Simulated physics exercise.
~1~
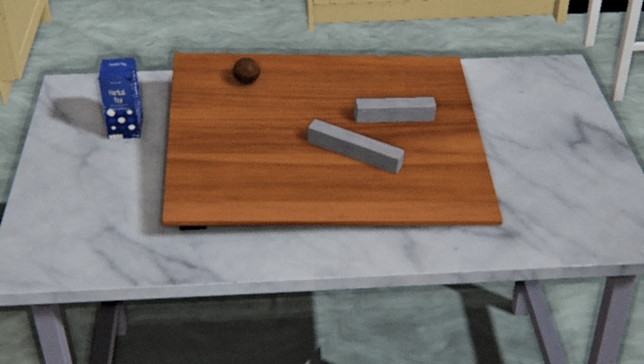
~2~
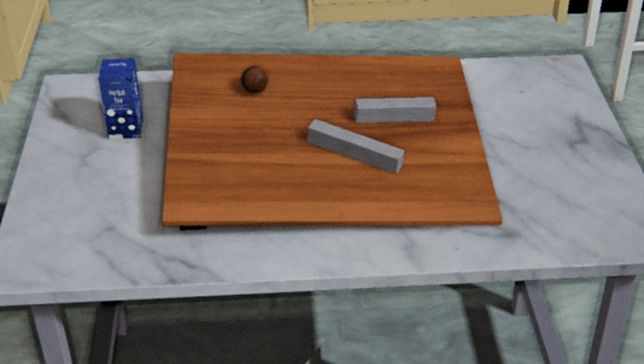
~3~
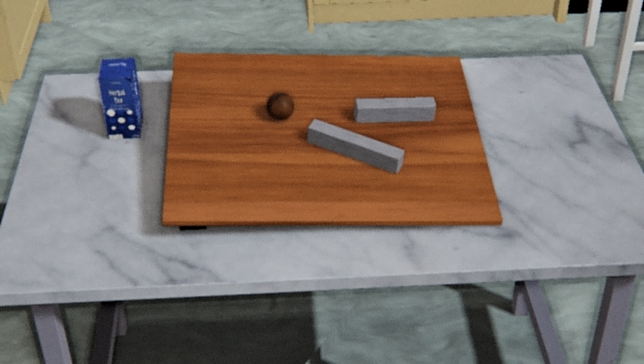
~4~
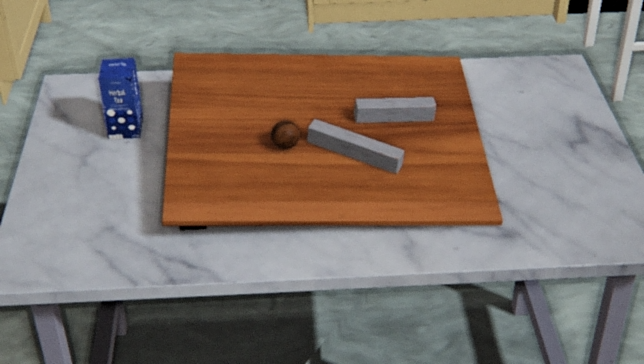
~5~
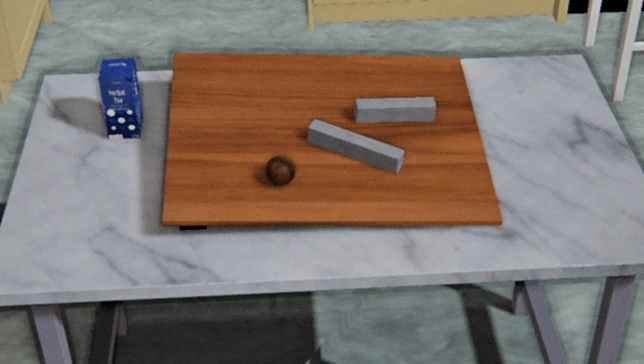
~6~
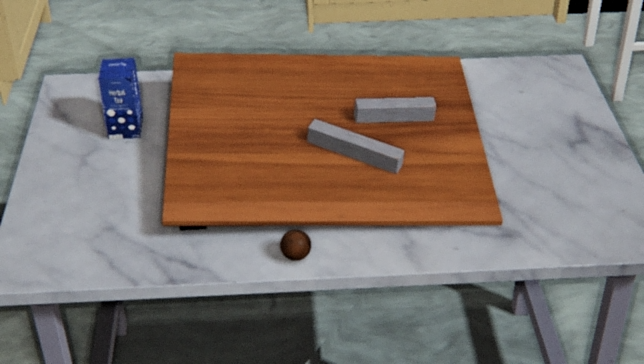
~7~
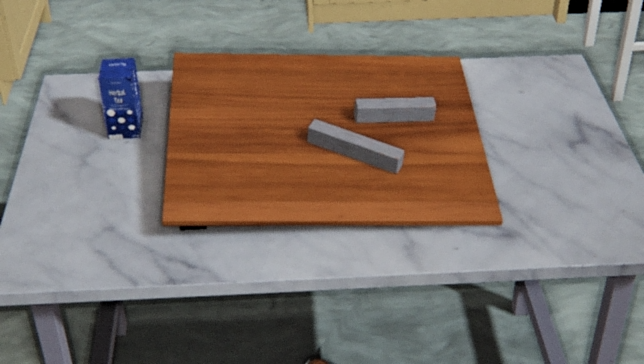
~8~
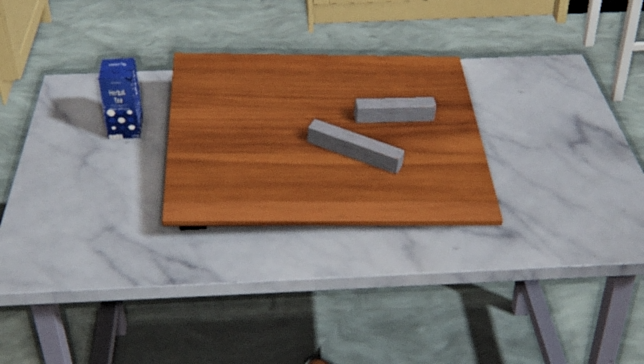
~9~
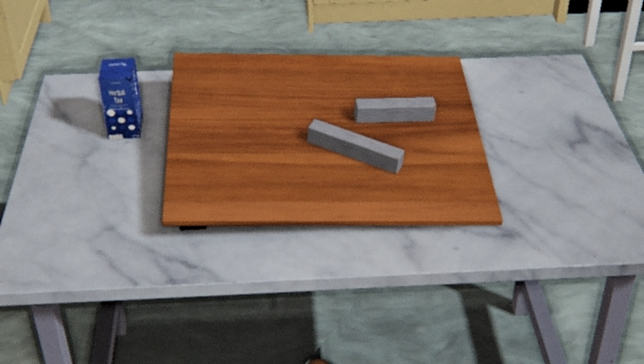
Brown ball rolling down a tilted wooden board past two grey blocks, dropping off the near edge and leaving the marble table.
